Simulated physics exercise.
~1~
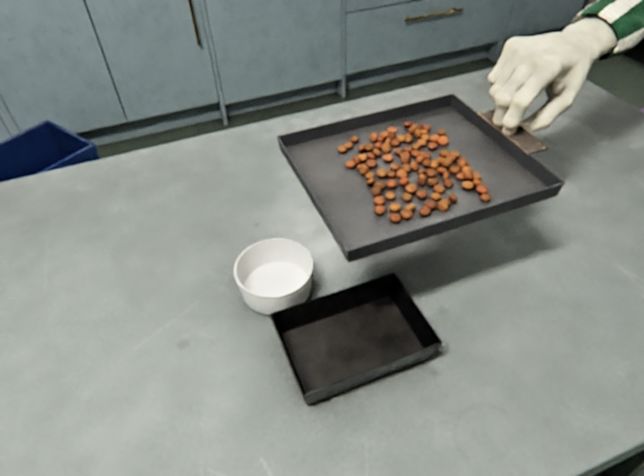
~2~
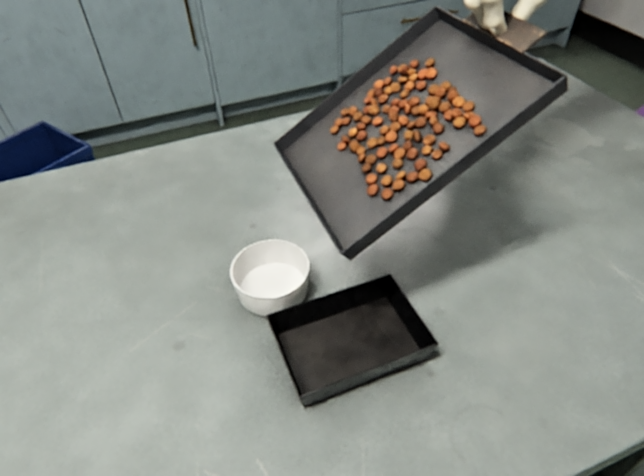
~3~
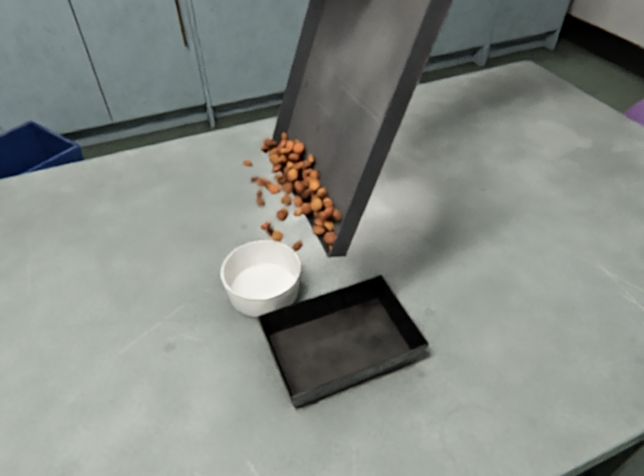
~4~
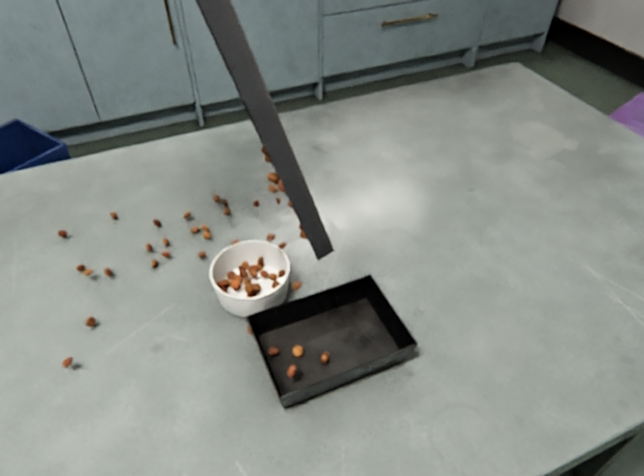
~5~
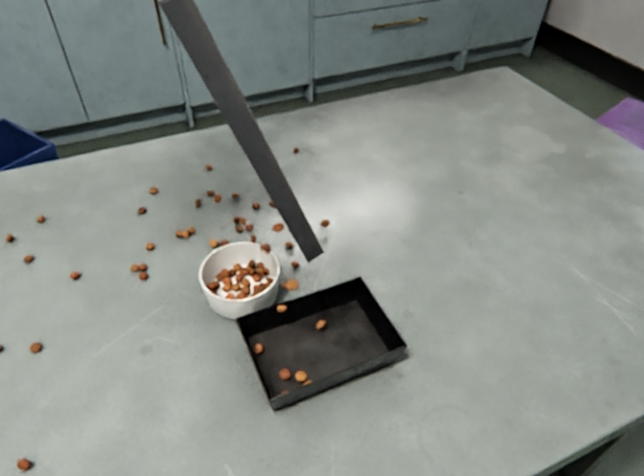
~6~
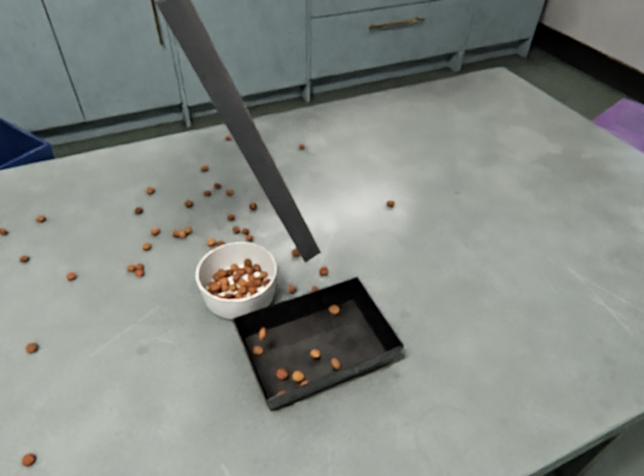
To begin with, a pale hand holds a dark, flat tray of brown kibble above a gray table, where a white dish and a black tin sit side by side. The tray tips steeply toward the dish, and the kibble slides down and pours off its lower left edge. Pieces drop into the dish while others bounce across the tabletop, and a few land in the tin. The tray turns past upright and stops, shedding its last bits. At the end, the dish holds a heap, the tin holds several pieces, and many lie scattered on the table.
